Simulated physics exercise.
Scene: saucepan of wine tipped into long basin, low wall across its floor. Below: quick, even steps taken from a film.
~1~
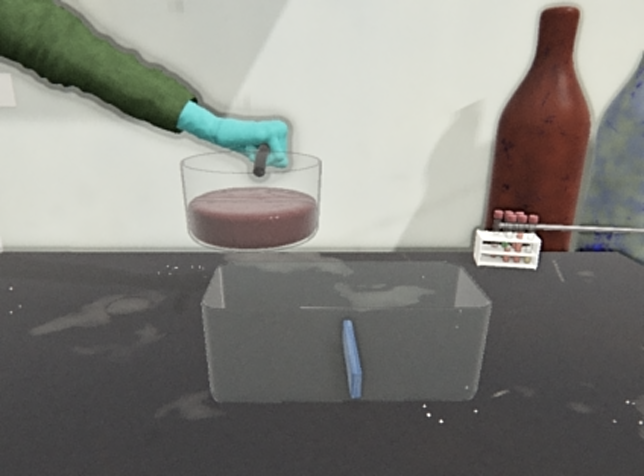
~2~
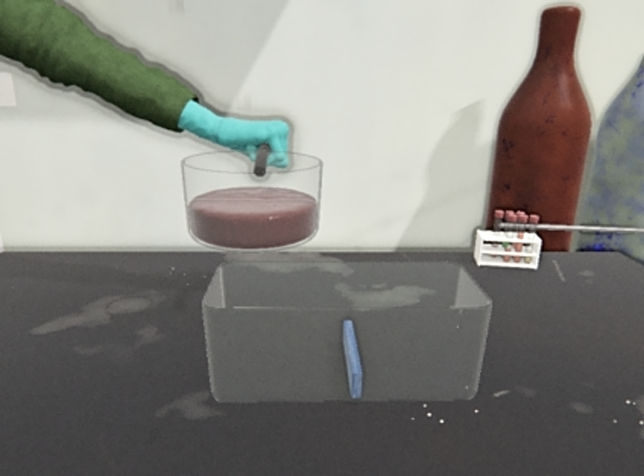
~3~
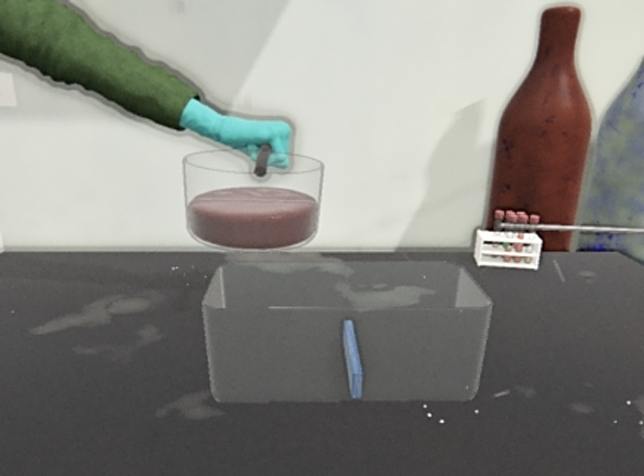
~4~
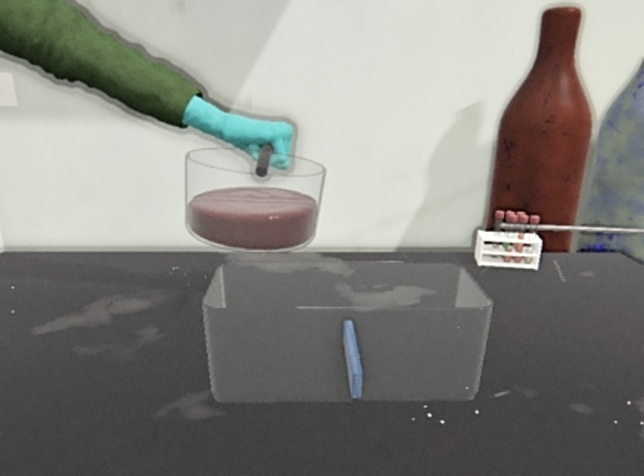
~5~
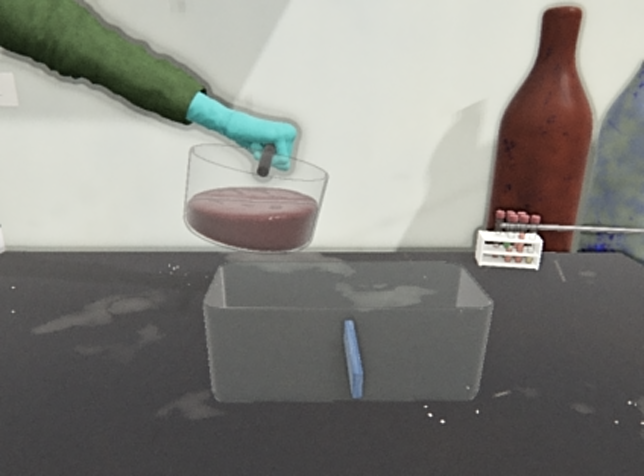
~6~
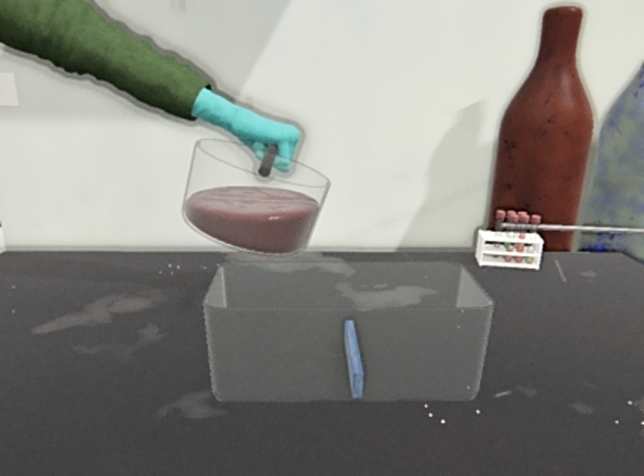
A teal-gloved hand on a green-sleeved arm holds a clear round vessel of dark reddish liquid above a long transparent basin with an upright blue strip inside, seen from the front across a dark, smudged tabletop. A large red-brown bottle, a bluish one and a small white rack of red-topped tubes stand right against a pale wall. The hand slowly tilts the vessel slightly rightward while the view stays still.
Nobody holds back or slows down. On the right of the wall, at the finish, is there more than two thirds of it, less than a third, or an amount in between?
There is an amount in between there.
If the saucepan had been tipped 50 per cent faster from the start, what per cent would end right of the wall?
About 35 per cent.
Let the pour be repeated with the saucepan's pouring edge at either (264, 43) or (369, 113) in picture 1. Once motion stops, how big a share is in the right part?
You'd get 10 percent from the first and 90 percent from the second.
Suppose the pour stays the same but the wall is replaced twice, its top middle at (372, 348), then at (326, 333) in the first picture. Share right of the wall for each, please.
Roughly 15 % and 90 %.
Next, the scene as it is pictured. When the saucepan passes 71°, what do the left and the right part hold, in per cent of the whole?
Left 5 %, right 0 %.
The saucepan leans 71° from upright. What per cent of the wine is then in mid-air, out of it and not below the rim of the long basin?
Roughly 25 percent.
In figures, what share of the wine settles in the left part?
Share approx. 55 %.
A moment on, the saucepan is tipped part way and 72 per cent is still to pour, 3 is left of the wall and 2 right of it.
Next, the saucepan is tipped on its side and 26 per cent is still to pour, 23 is left of the wall and 41 right of it.
Then the saucepan is tipped on its side and 6 per cent is still to pour, 46 is left of the wall and 44 right of it.
Later the saucepan is tipped on its side and 1 per cent is still to pour, 53 is left of the wall and 45 right of it.
At rest 54 per cent lies left of the wall, 45 right of it and 0 outside.
